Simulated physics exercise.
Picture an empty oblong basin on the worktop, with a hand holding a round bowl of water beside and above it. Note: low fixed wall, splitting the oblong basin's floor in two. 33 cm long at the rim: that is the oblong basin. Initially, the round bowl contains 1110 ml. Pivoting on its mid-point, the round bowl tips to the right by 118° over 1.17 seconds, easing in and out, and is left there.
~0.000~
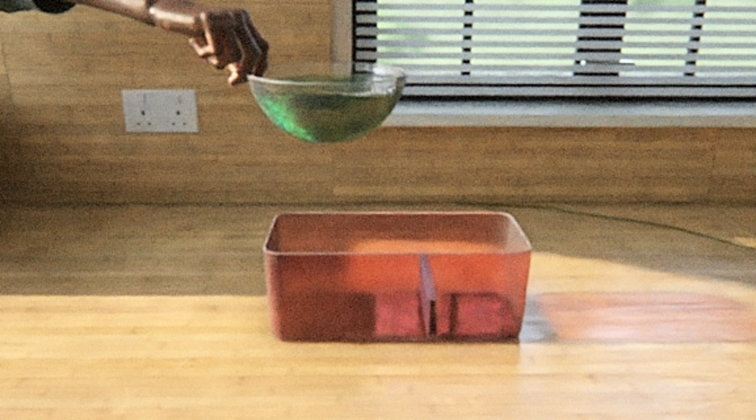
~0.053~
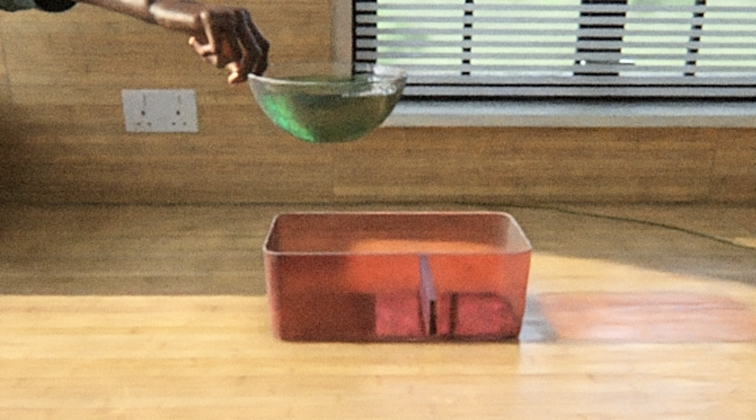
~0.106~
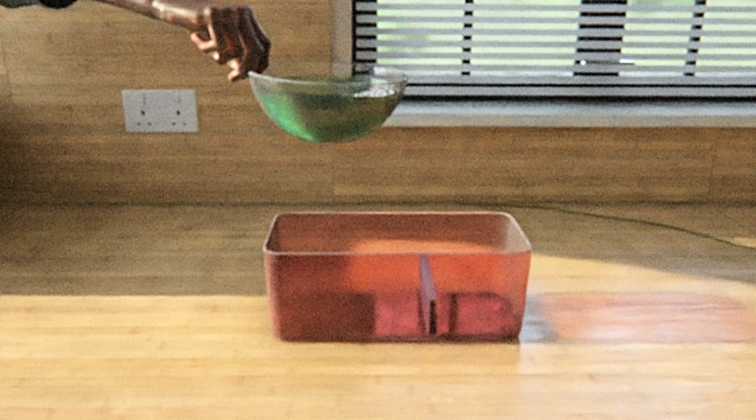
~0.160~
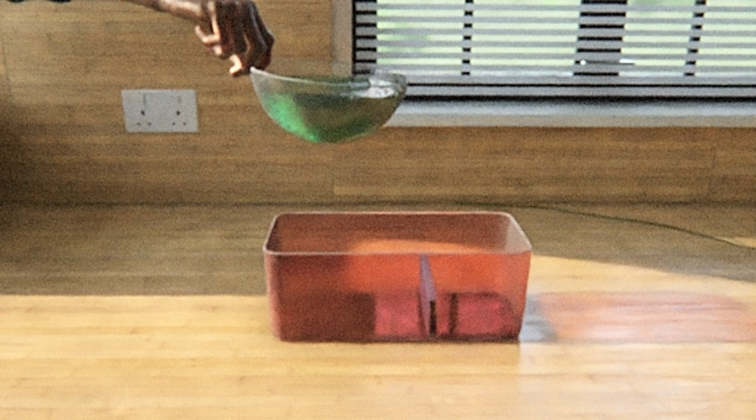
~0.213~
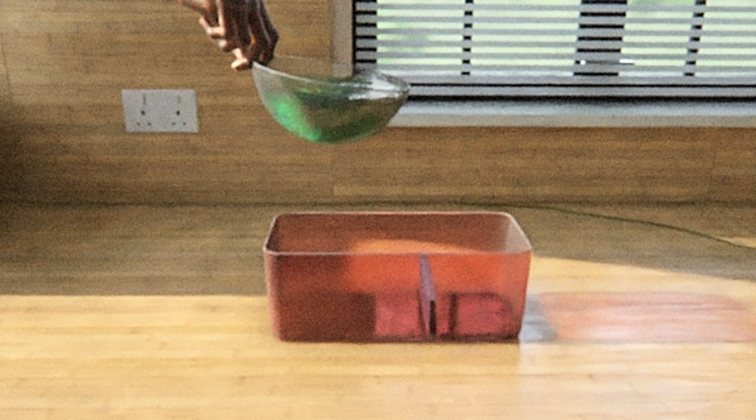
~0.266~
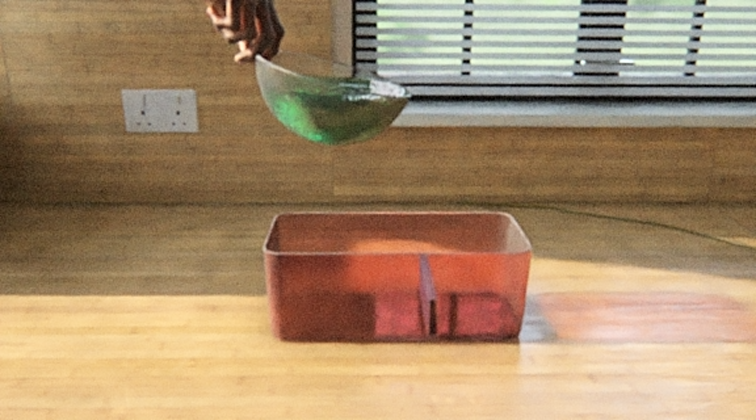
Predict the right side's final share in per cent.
The right side finishes with roughly 63 per cent.
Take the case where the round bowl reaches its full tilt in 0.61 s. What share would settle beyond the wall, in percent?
Then you'd be looking at around 45 in a hundred.
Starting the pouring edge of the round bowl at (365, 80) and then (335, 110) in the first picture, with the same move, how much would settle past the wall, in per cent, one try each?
30 in a hundred, followed by 10 in a hundred.
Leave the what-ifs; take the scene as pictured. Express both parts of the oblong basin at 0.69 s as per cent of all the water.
Around 1 on the left side and 28 on the right side.
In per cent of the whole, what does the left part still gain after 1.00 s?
It comes to about 3 per cent.
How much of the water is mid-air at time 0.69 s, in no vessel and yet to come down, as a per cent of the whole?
I'd put it at about 44 percent.
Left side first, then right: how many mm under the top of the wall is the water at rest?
For the left, around 42 mm; for the right, around 10 mm.
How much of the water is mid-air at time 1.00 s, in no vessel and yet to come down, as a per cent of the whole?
Some 8 per cent.
After 0.69 s the tilt is 75° and 26 per cent is still to pour, 1 is left of the wall and 28 right of it.
After 1.00 s the tilt is 112° and 0 per cent is still to pour, 28 is left of the wall and 60 right of it.
After 1.32 s the tilt is 118° and 0 per cent is still to pour, 31 is left of the wall and 64 right of it.
After 1.67 s the tilt is 118° and 0 per cent is still to pour, 31 is left of the wall and 63 right of it.
In the end 31 per cent lies left of the wall, 63 right of it and 6 outside.
